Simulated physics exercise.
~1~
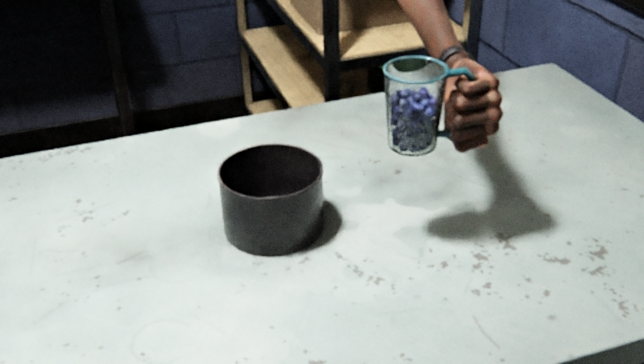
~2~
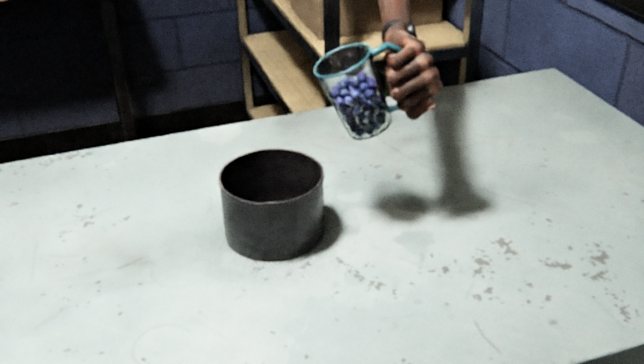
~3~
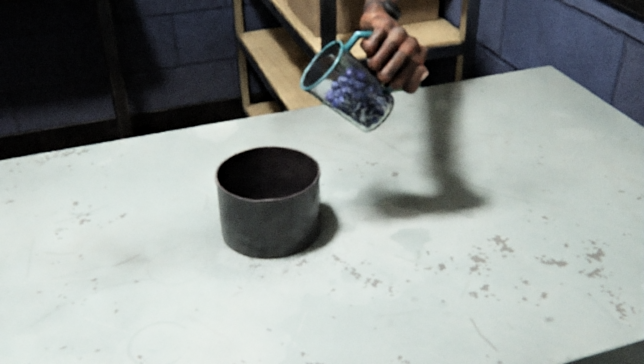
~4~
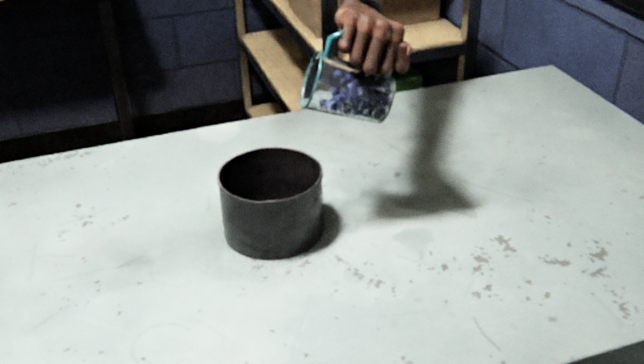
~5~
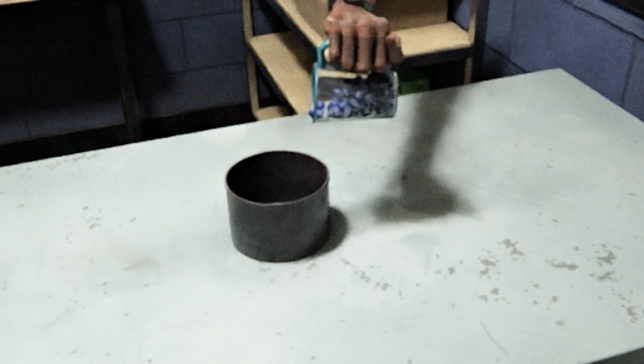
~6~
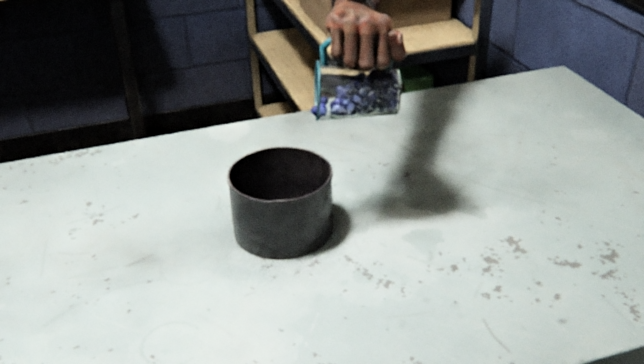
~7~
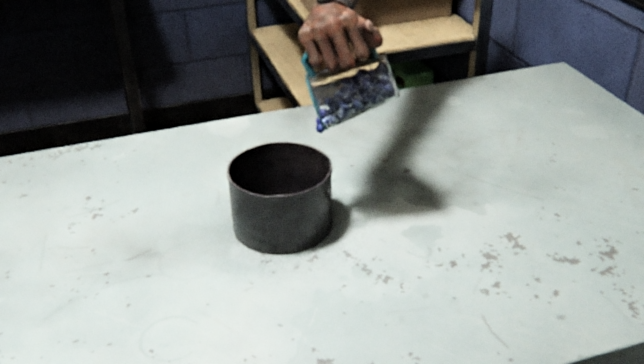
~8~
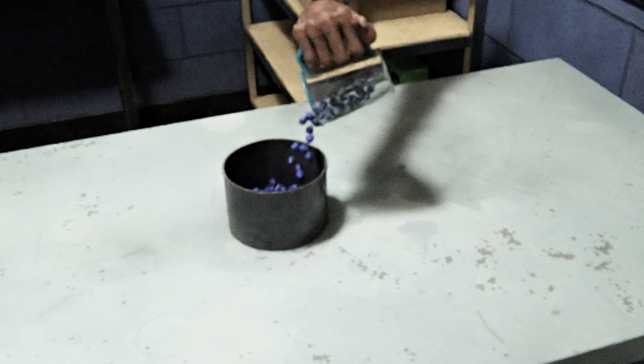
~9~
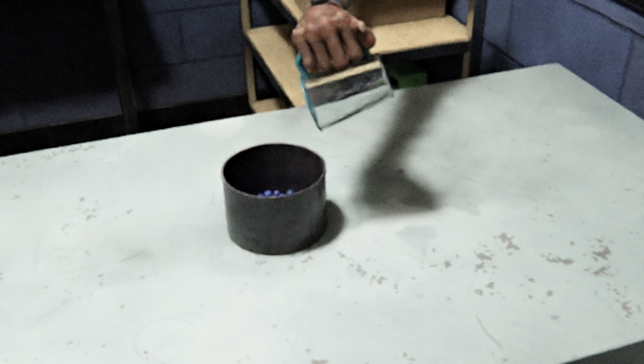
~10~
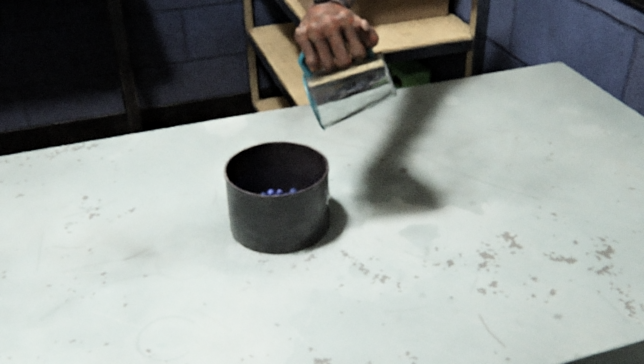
A hand tips a clear cup of blueberries until they all tumble into a dark pot.
